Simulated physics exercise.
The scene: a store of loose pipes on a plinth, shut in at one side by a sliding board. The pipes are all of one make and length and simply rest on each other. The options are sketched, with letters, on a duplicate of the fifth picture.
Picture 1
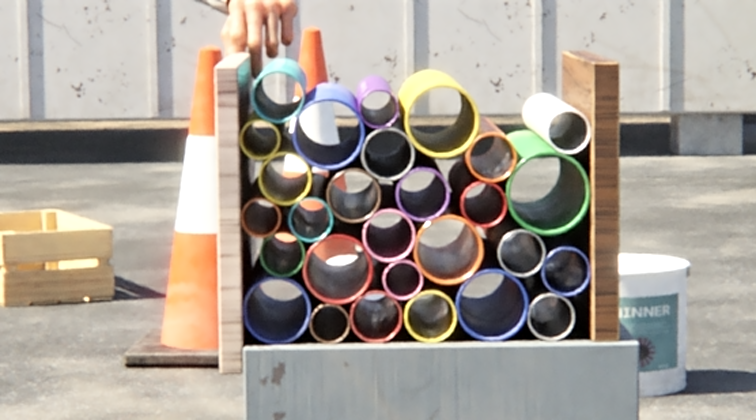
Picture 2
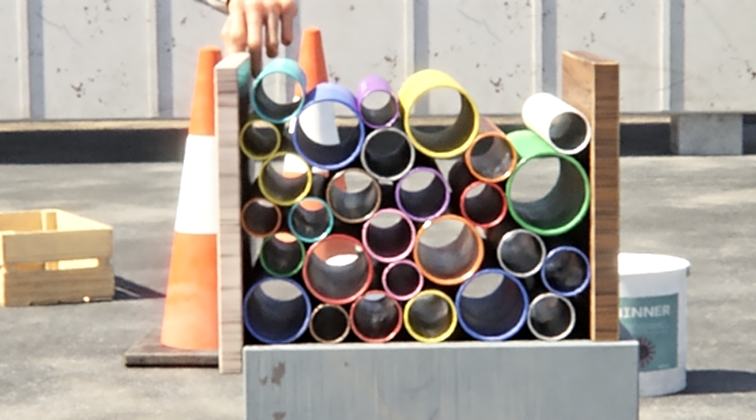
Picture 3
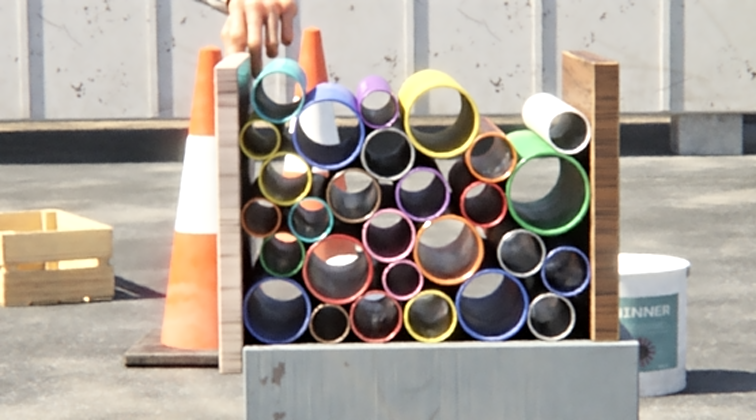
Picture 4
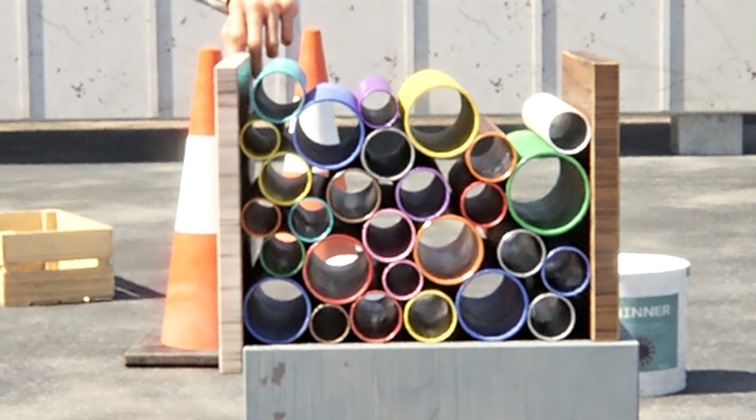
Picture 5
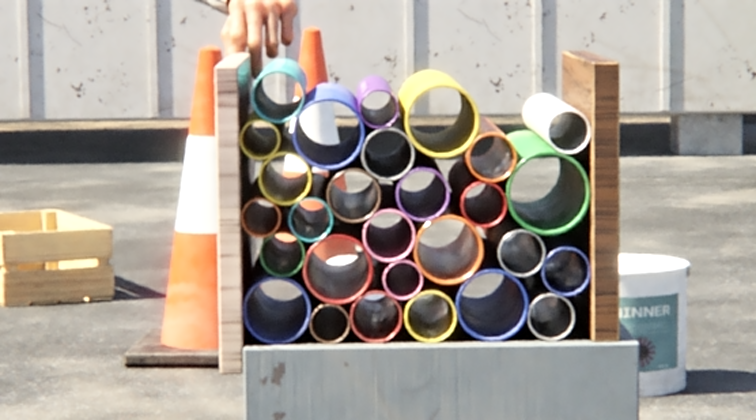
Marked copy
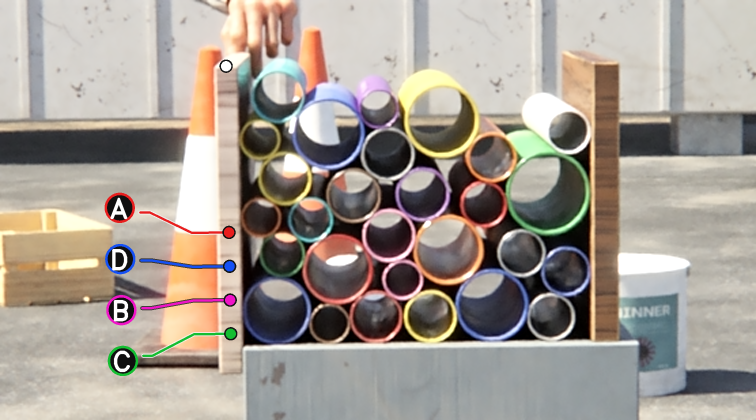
A hand resting at the top left of stacked colourful pipes between upright boards, beside an orange cone, with nothing visibly moving.
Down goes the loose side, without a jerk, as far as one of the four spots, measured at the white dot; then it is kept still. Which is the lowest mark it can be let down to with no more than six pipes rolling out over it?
No lower than D.
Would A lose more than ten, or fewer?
Fewer than ten.
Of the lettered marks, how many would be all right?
The number is two.
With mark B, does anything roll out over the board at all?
At B: Yes.
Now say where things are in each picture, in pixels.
An orange pipe (261, 218); a grey pipe (388, 154); a turquoise pipe (278, 96), in the first frame.
A turquoise pipe (278, 96); side board (238, 200), in the second frame.
A blue pipe (277, 311); a grey pipe (551, 317), in the third frame.
A green pipe (283, 254); an orange pipe (261, 218), in the fourth frame.
A grey pipe (388, 154); a turquoise pipe (278, 96); side board (238, 200), in the fifth frame.
On the copy, A at (229, 232); B at (230, 300); C at (231, 333); D at (230, 266); the white dot at (226, 66).
On D. First, top of the board (239, 154).
Then, top of the board (241, 256).
Finally, top of the board (241, 265), six out over the board.
By contrast, A two out over the board; B more than six out over the board; C more than six out over the board.
